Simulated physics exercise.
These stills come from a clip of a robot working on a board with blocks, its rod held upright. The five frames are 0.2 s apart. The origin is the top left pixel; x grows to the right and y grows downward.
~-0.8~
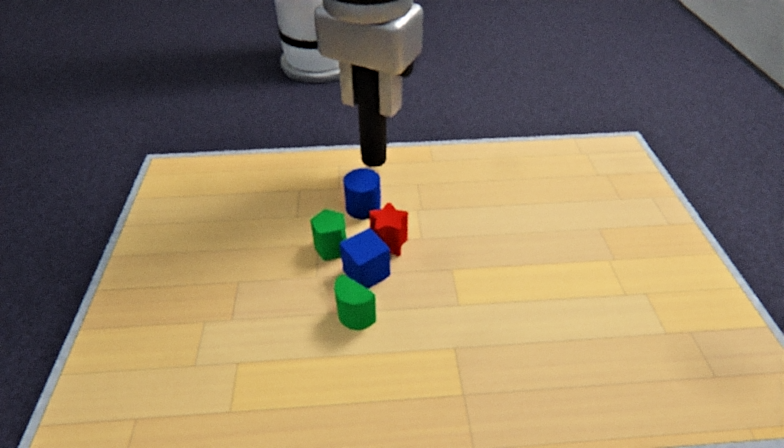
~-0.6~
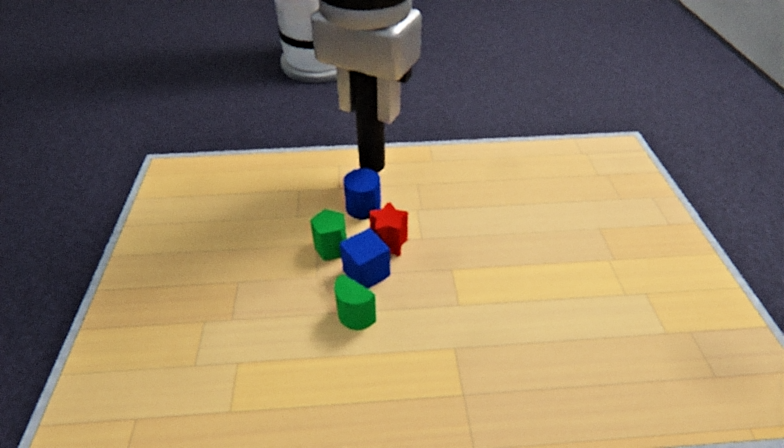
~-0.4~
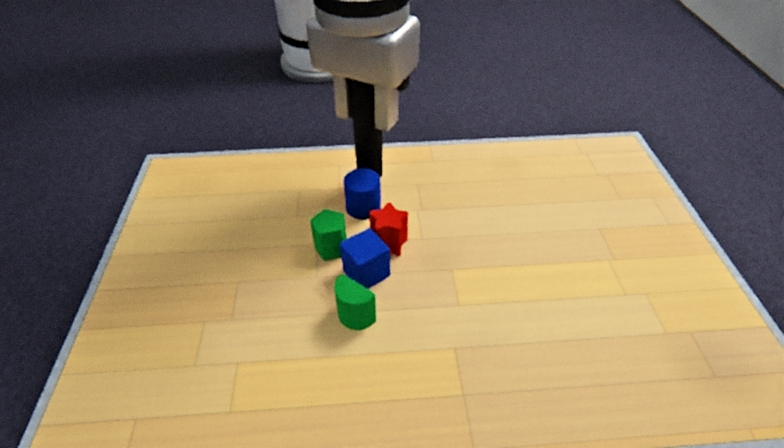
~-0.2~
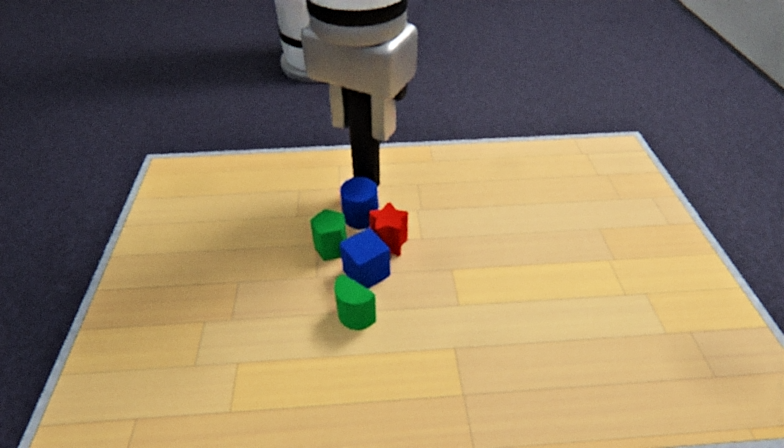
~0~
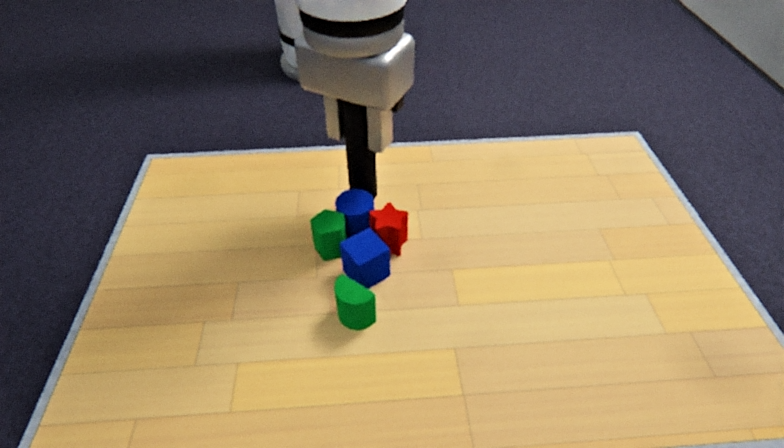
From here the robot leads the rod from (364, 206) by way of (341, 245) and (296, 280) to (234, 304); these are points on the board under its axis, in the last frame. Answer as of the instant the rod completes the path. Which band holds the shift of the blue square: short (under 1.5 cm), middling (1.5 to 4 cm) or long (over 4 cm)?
Travel: 1.5-4 cm.
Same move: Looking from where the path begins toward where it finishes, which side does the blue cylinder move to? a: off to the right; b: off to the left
I'll go with b - off to the left.
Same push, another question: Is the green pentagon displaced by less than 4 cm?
Final answer: No.
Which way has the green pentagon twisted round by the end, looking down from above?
The block turns clockwise.
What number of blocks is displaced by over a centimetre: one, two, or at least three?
My forecast: 3 or more.
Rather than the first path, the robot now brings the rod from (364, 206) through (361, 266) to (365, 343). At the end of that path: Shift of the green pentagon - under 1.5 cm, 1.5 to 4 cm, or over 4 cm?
From 1.5 to 4 cm.
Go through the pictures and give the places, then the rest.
Tip of the rod at (374, 160), middles of tops, green pentagon at (328, 221), blue cylinder at (362, 180), blue square at (365, 246), red star-shaped block at (389, 216), in the first picture.
Rod at (372, 166), nothing pushed, in the second picture.
Rod at (370, 173), nothing pushed, in the third picture.
Rod at (367, 183), blue cylinder at (359, 189), in the fourth picture.
Rod at (364, 194), green pentagon at (328, 221), blue cylinder at (355, 201), blue square at (365, 246), red star-shaped block at (389, 216), in the fifth picture.
What follows on the original path. One third of the way, rod at (338, 233); green pentagon at (305, 248); blue cylinder at (343, 244); blue square at (371, 265); red star-shaped block at (391, 220), turned 30° anticlockwise.
Two thirds of the way, rod at (293, 268); green pentagon at (269, 276); blue cylinder at (331, 263); blue square at (374, 270), turned 20° anticlockwise; red star-shaped block at (391, 220), turned 30° anticlockwise.
At the end, rod at (229, 293); green pentagon at (234, 303), turned 95° clockwise; blue cylinder at (331, 263); blue square at (374, 270), turned 20° anticlockwise; red star-shaped block at (391, 220), turned 30° anticlockwise.
